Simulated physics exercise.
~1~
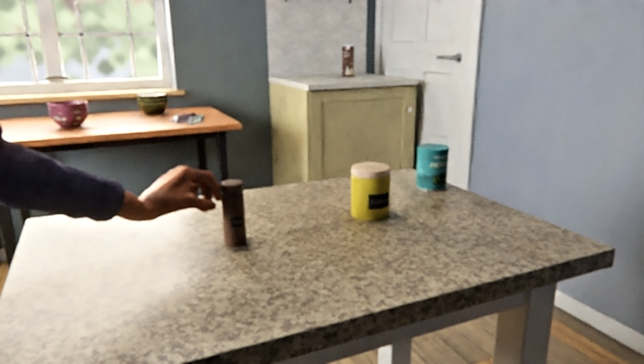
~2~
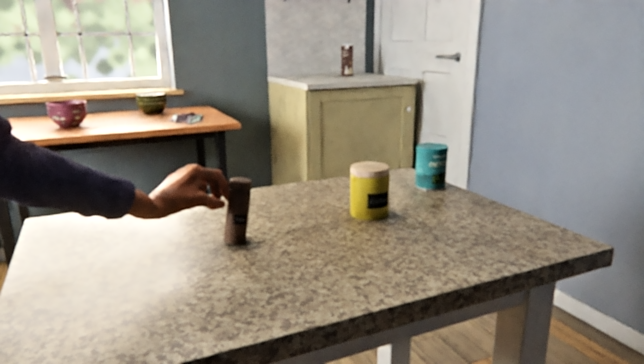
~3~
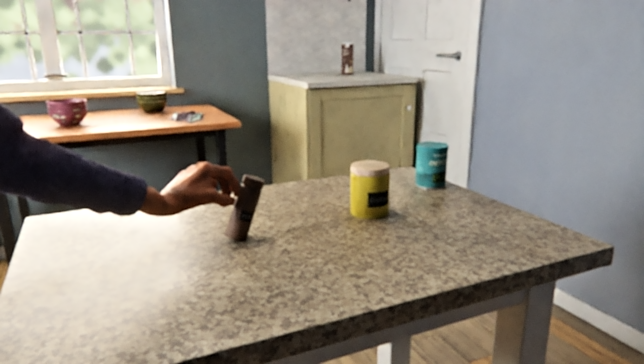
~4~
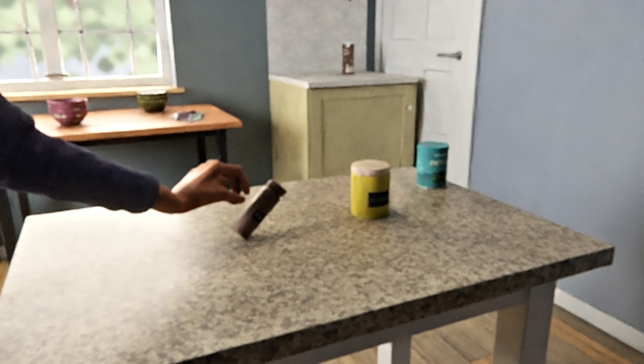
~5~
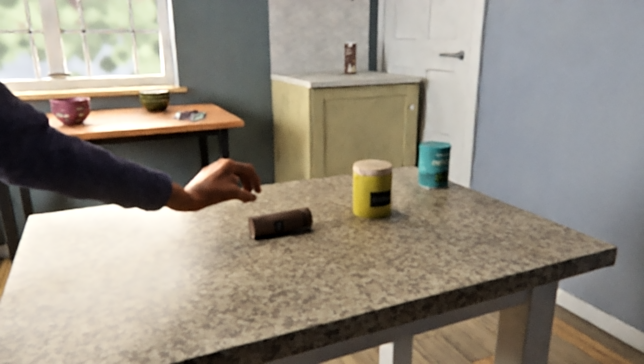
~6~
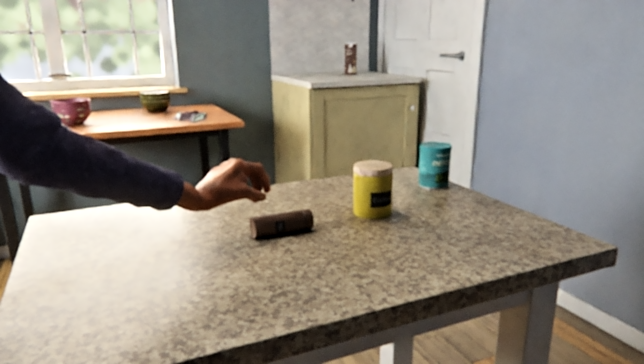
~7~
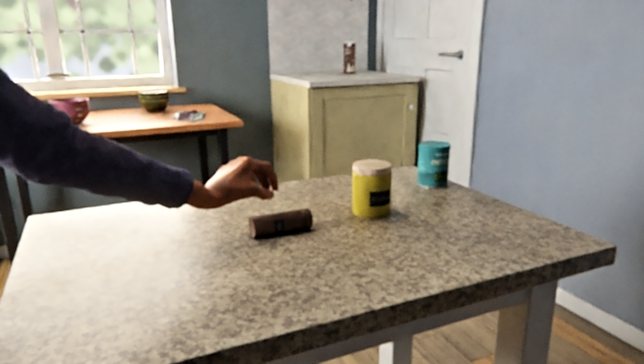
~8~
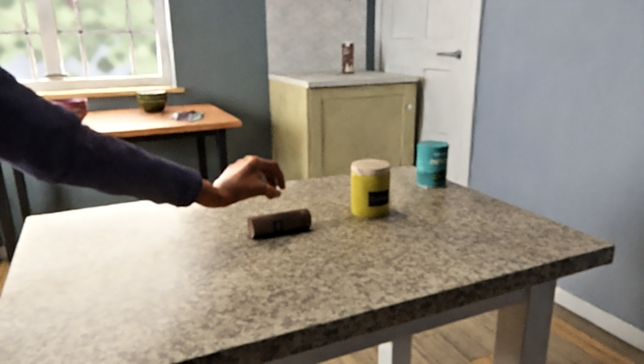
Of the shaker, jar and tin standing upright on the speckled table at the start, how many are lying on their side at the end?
One of them is lying on its side at the end, the brown shaker. The yellow jar and the turquoise tin are still upright.
